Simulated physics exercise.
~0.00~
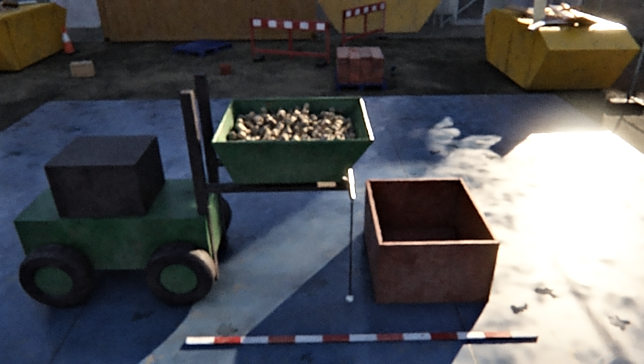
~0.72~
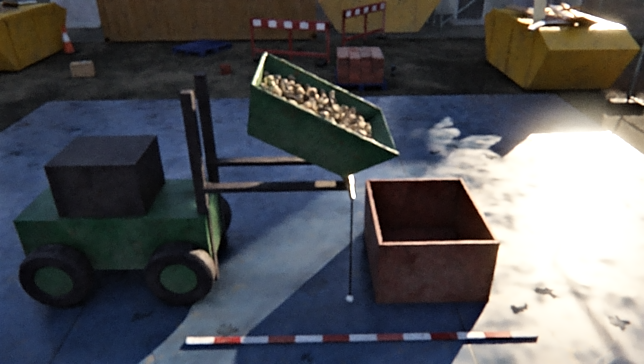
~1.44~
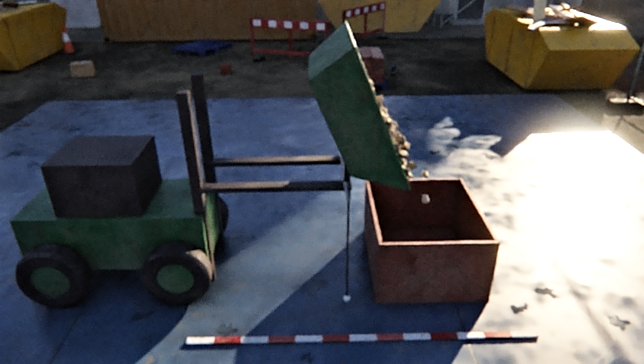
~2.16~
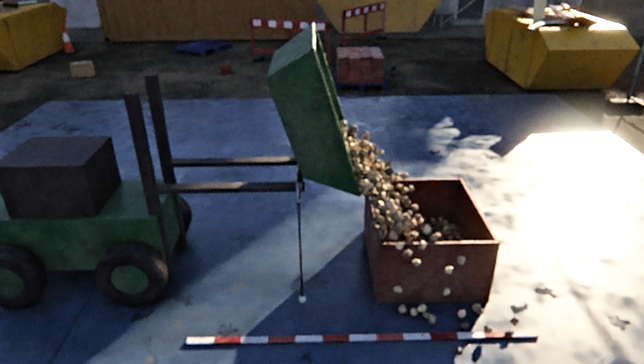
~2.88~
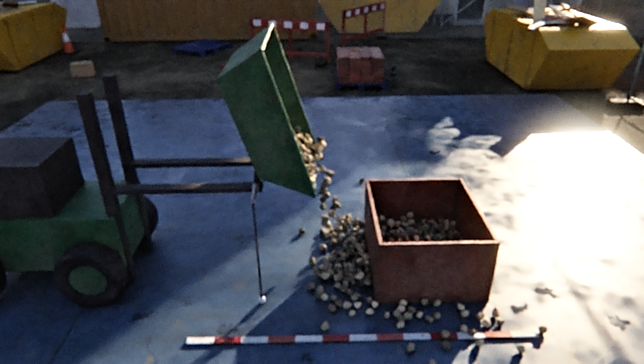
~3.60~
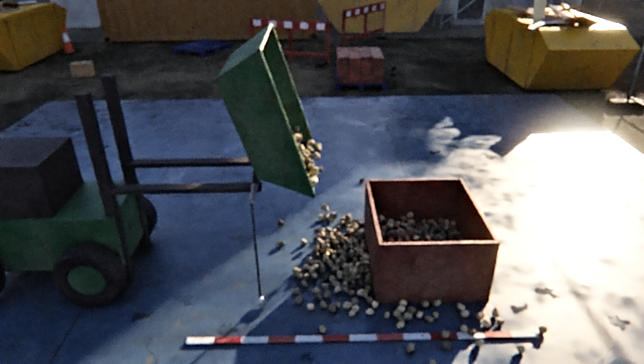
Green forklift tipping rubble from its raised skip into a rusty bin while backing left, spilling some stones on the ground between.
